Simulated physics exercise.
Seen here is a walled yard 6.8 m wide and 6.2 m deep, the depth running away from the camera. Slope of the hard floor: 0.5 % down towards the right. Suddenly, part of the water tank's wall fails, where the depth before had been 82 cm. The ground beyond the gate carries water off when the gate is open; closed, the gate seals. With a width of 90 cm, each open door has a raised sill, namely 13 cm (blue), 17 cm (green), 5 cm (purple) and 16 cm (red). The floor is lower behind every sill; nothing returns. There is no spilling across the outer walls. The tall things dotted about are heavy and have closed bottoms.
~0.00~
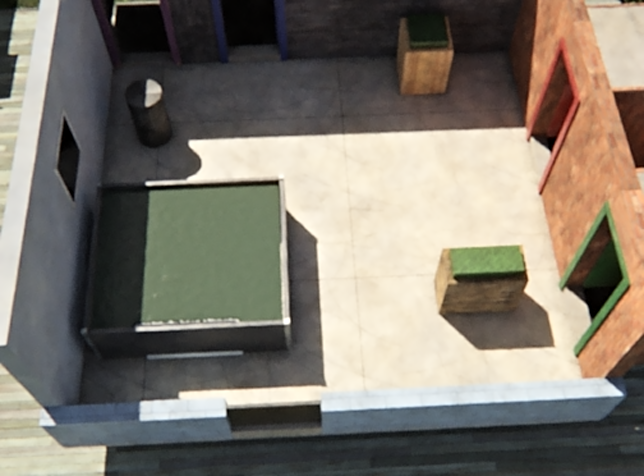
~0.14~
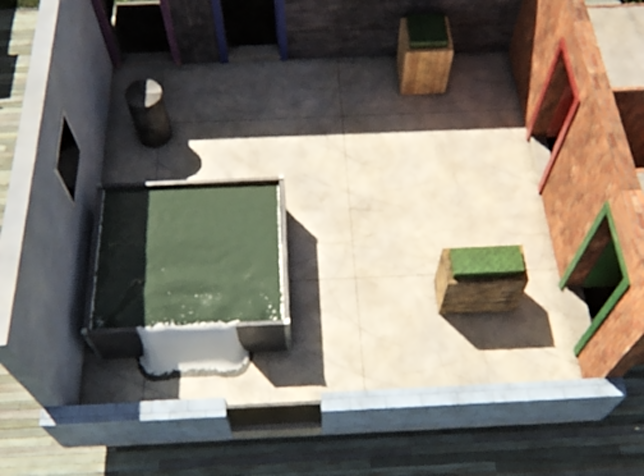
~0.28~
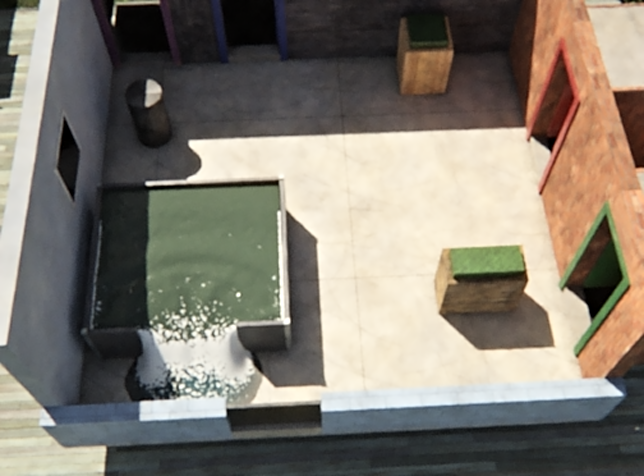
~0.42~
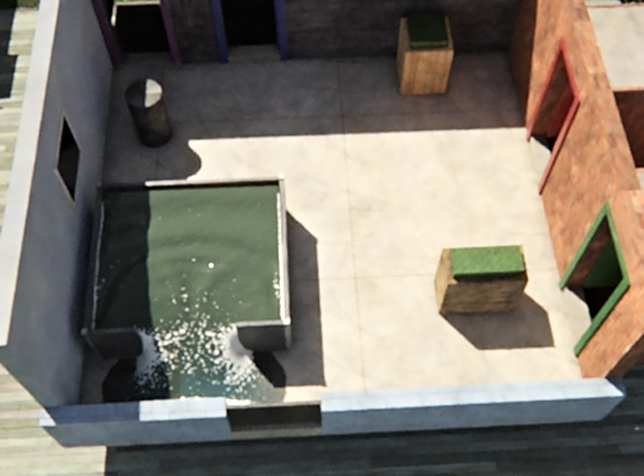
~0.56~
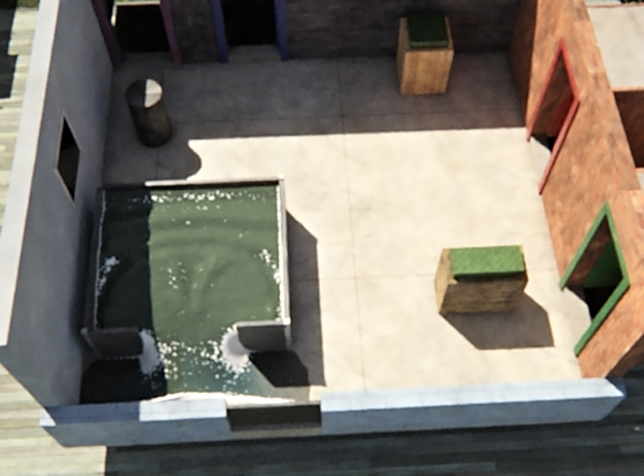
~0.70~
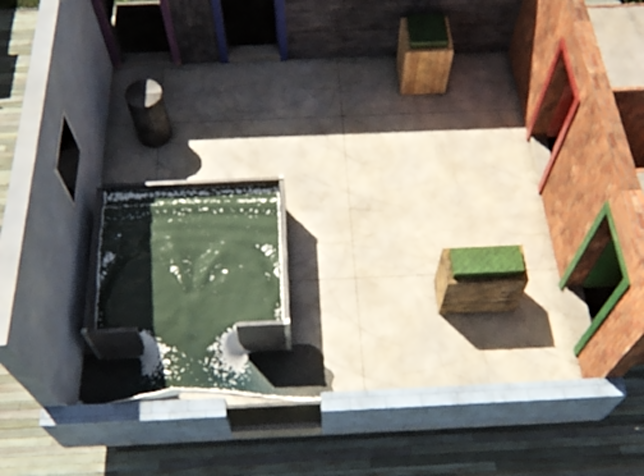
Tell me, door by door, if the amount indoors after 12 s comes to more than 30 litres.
One by one: Blue door: Short of the set amount. Green door: Beyond the set amount. Purple door: Beyond the set amount. Red door: Short of the set amount.
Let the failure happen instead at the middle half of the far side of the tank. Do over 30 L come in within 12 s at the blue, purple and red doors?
Then blue would come out on the high side, purple on the high side and red on the low side.
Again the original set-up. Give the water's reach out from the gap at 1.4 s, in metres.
About 4.4 m.
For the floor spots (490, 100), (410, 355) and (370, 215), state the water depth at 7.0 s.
18, 6 and 3 cm, respectively.
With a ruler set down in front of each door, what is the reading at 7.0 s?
Centimetres: Blue 2 / green 19 / purple 10 / red 4.
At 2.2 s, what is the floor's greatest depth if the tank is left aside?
Around 61 centimetres.
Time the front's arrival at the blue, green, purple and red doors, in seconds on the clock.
Blue: 3.8 s; green: 2.0 s; purple: 2.4 s; red: 3.0 s.
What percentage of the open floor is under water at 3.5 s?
About 60 per cent.
After 1.4 s water covers 20 % of the floor and is deepest (75 cm) near (92, 421); blue door not reached, green door not reached, purple door not reached, red door not reached.
After 2.2 s water covers 40 % of the floor and is deepest (61 cm) near (92, 421); blue door not reached, green door 31 cm at the sill, 3 L in, purple door not reached, red door not reached.
After 3.5 s water covers 60 % of the floor and is deepest (42 cm) near (187, 416); blue door not reached, green door 31 cm at the sill, 116 L in, purple door 12 cm at the sill, 105 L in, red door 7 cm at the sill, 0 L in.
After 7.0 s water covers 85 % of the floor and is deepest (26 cm) near (78, 422); blue door 2 cm at the sill, 0 L in, green door 19 cm at the sill, 205 L in, purple door 10 cm at the sill, 241 L in, red door 4 cm at the sill, 0 L in.
After 12.0 s water covers 100 % of the floor and is deepest (16 cm) near (573, 397); blue door 10 cm at the sill, 0 L in, green door 13 cm at the sill, 213 L in, purple door 9 cm at the sill, 296 L in, red door 13 cm at the sill, 0 L in.
